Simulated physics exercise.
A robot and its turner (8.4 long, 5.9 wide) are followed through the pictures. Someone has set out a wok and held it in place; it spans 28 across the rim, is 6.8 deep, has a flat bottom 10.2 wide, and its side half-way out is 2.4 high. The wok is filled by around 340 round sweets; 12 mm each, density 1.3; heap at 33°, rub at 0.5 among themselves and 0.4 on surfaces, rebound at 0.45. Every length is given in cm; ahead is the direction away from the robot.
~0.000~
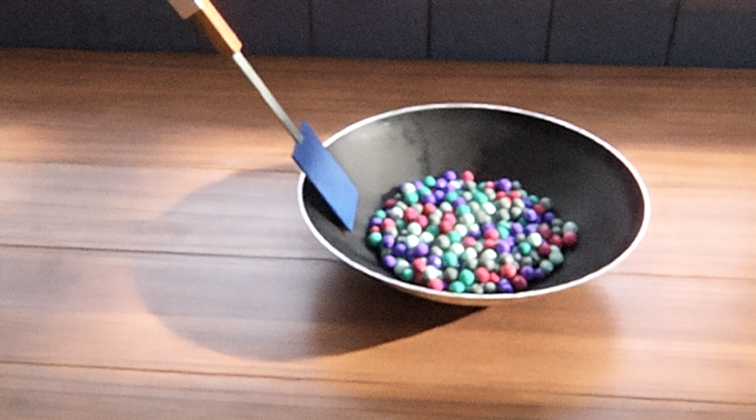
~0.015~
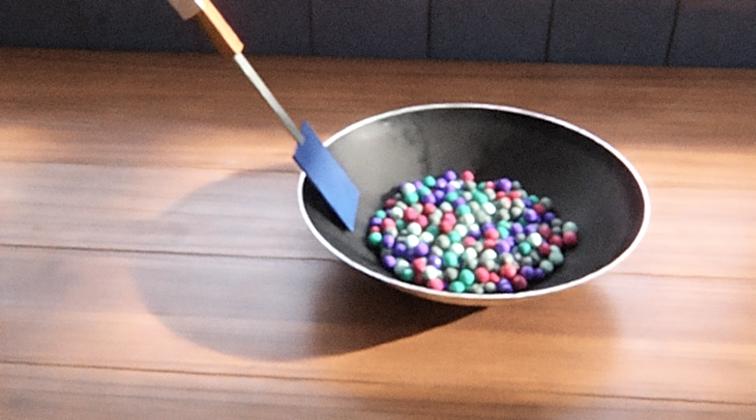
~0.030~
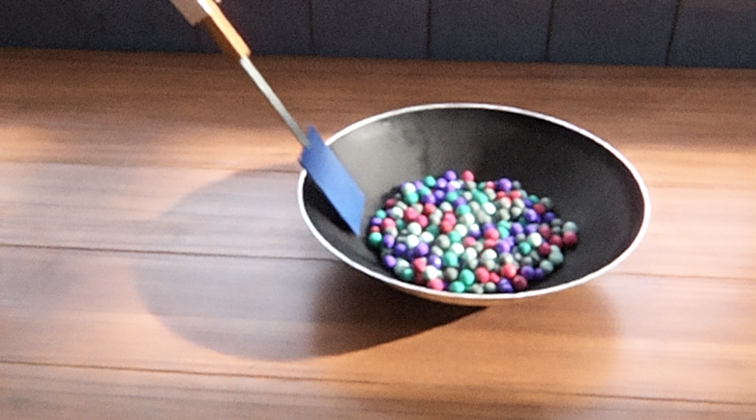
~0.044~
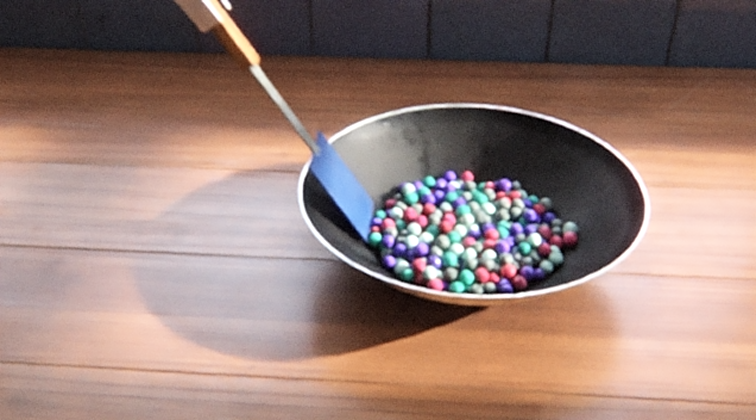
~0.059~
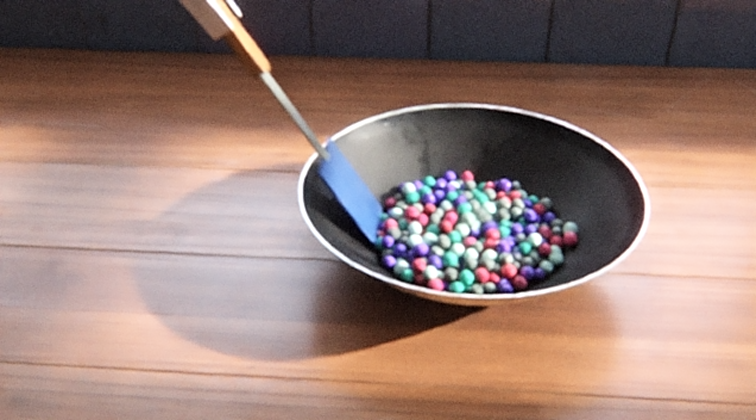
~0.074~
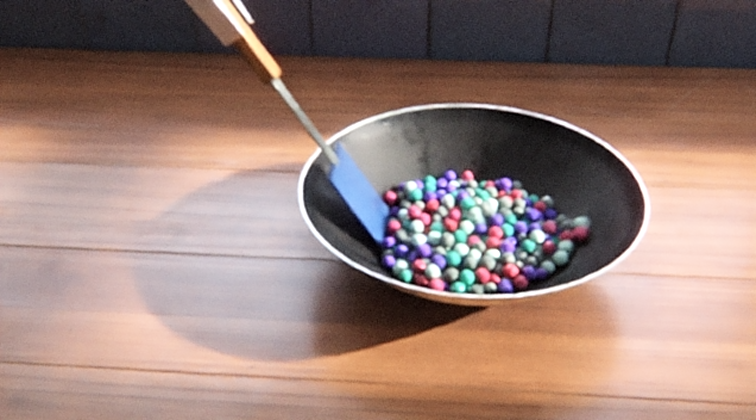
A blue turner slides down and right into a wok, nudging the colourful round sweets rightward.
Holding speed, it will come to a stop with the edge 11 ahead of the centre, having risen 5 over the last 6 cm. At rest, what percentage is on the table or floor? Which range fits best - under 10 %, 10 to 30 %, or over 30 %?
The range that fits: 10 to 30 %.
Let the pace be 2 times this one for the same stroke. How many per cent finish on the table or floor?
About 35 per cent.
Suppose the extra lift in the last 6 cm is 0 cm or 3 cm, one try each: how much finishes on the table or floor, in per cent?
I'd say close to 20 percent for the first and close to 20 percent for the second.
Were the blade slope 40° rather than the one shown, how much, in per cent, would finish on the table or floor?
15 %.
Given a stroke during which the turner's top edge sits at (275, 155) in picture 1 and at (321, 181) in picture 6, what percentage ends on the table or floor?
Around 25 per cent finishes on the table or floor.
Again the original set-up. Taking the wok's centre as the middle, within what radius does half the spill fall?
Some 28 centimetres.
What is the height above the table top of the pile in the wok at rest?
Near 6.0 centimetres high.
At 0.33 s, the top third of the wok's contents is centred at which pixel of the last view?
Centre: Roughly (575, 201) in the last picture.
By 0.20 s, sloping 58°, highest piece 7 above the table; 344 in the wok.
By 0.33 s, sloping 58°, highest piece 8 above the table; 343 in the wok, 1 on the blade or in flight.
By 0.59 s, sloping 58°, highest piece 8 above the table; 278 in the wok, 52 on the table or floor, 14 on the blade or in flight.
By 1.64 s, sloping 58°, highest piece 6 above the table; 278 in the wok, 66 on the table or floor.
Final count, 278 in the wok, 66 on the table or floor. That is 19 % on the table or floor.
